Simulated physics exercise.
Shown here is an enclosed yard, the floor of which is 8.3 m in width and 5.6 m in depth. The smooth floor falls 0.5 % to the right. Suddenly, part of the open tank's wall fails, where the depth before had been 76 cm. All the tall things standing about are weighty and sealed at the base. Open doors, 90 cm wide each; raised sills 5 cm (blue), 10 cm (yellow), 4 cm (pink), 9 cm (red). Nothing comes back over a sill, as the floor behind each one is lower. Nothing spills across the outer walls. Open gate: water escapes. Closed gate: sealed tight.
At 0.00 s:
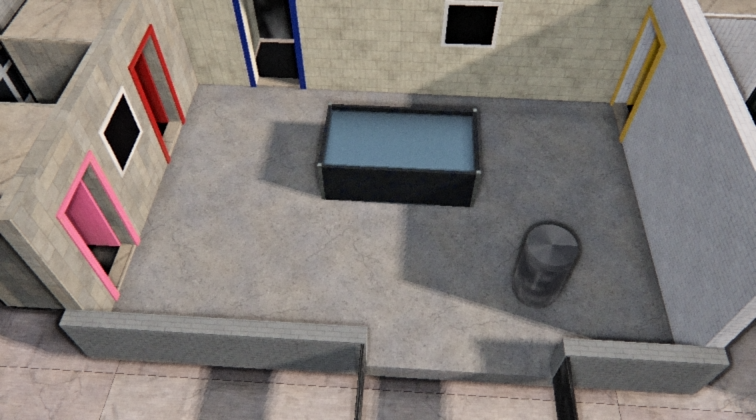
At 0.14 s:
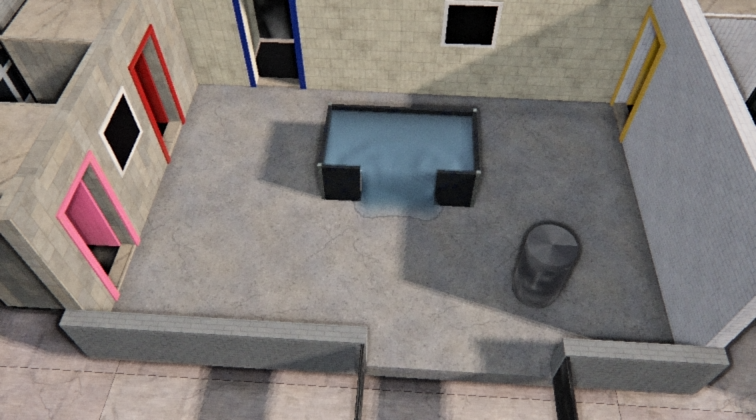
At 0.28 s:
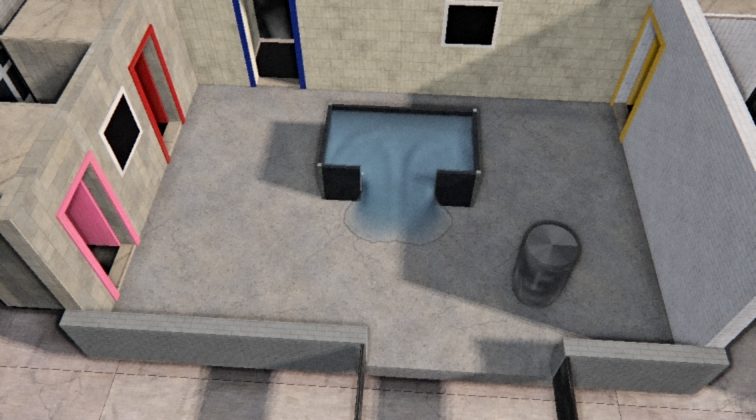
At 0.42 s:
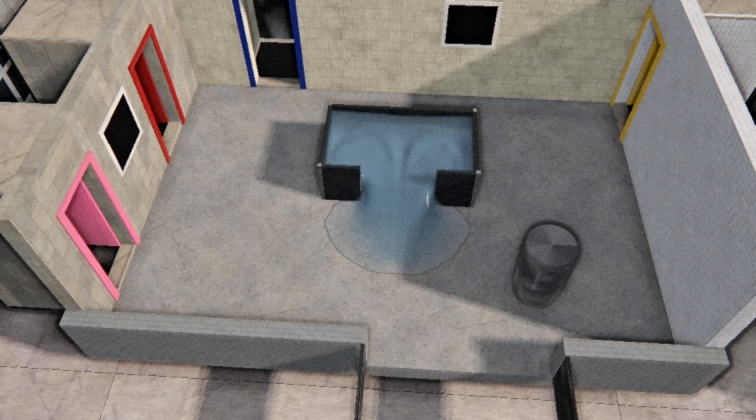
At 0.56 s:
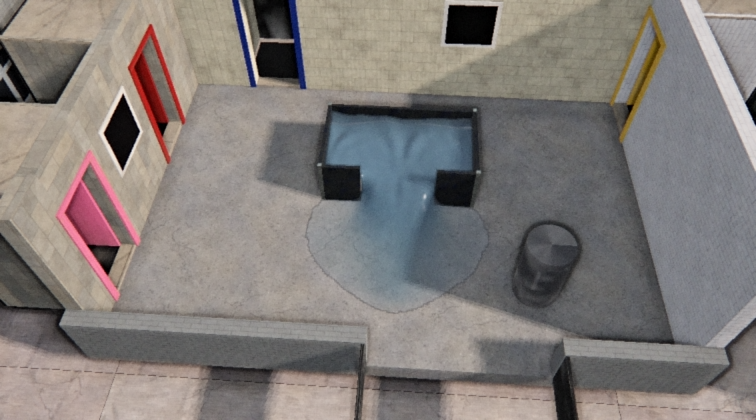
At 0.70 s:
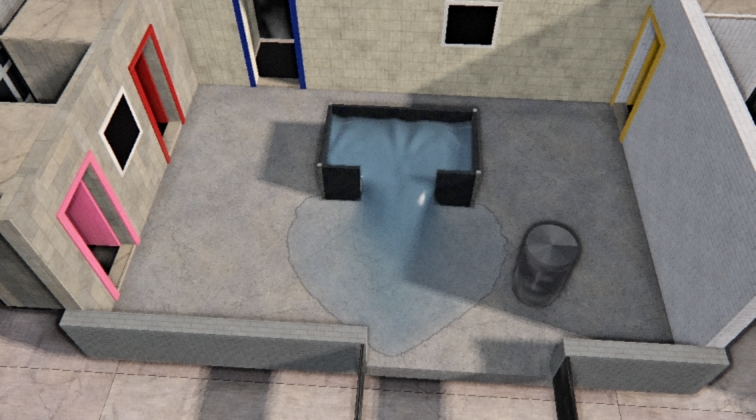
In a walled yard, water pours from a broken tank and spreads across the floor.
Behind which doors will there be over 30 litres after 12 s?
My prediction: At the blue door the amount let in will fall short of the limit, at the yellow door the amount let in will fall short of the limit, at the pink door the amount let in will top the limit, at the red door the amount let in will fall short of the limit.
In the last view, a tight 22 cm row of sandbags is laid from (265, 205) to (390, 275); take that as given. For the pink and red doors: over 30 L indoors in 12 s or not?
Against that limit: Pink not over, red under.
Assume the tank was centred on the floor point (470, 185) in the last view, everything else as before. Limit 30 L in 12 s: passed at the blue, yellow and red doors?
Against that limit: Blue below, yellow not over, red below.
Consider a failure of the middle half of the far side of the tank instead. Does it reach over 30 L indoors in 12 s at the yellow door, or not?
Yellow: Exceeds.
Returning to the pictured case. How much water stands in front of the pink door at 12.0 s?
2.5 cm or so.
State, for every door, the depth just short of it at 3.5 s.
You'd see blue at 0 cm, yellow at 0 cm, pink at 13 cm and red at 0 cm.
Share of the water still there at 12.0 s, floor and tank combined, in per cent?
42 %.
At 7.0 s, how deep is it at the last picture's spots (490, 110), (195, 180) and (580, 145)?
Approximately 0, 3 and 0 centimetres, going through them in turn.
After 1.4 s water covers 25 % of the floor and is deepest (38 cm) near (395, 204); blue door not reached, yellow door not reached, pink door not reached, red door not reached.
After 2.2 s water covers 30 % of the floor and is deepest (28 cm) near (395, 204); blue door not reached, yellow door not reached, pink door not reached, red door not reached.
After 3.5 s water covers 35 % of the floor and is deepest (20 cm) near (104, 333); blue door not reached, yellow door not reached, pink door 13 cm at the sill, 29 L in, red door not reached.
After 7.0 s water covers 65 % of the floor and is deepest (9 cm) near (395, 204); blue door 5 cm at the sill, 0 L in, yellow door not reached, pink door 7 cm at the sill, 107 L in, red door 3 cm at the sill, 0 L in.
After 12.0 s water covers 80 % of the floor and is deepest (4 cm) near (319, 154); blue door 4 cm at the sill, 1 L in, yellow door 2 cm at the sill, 0 L in, pink door 3 cm at the sill, 117 L in, red door 2 cm at the sill, 0 L in.
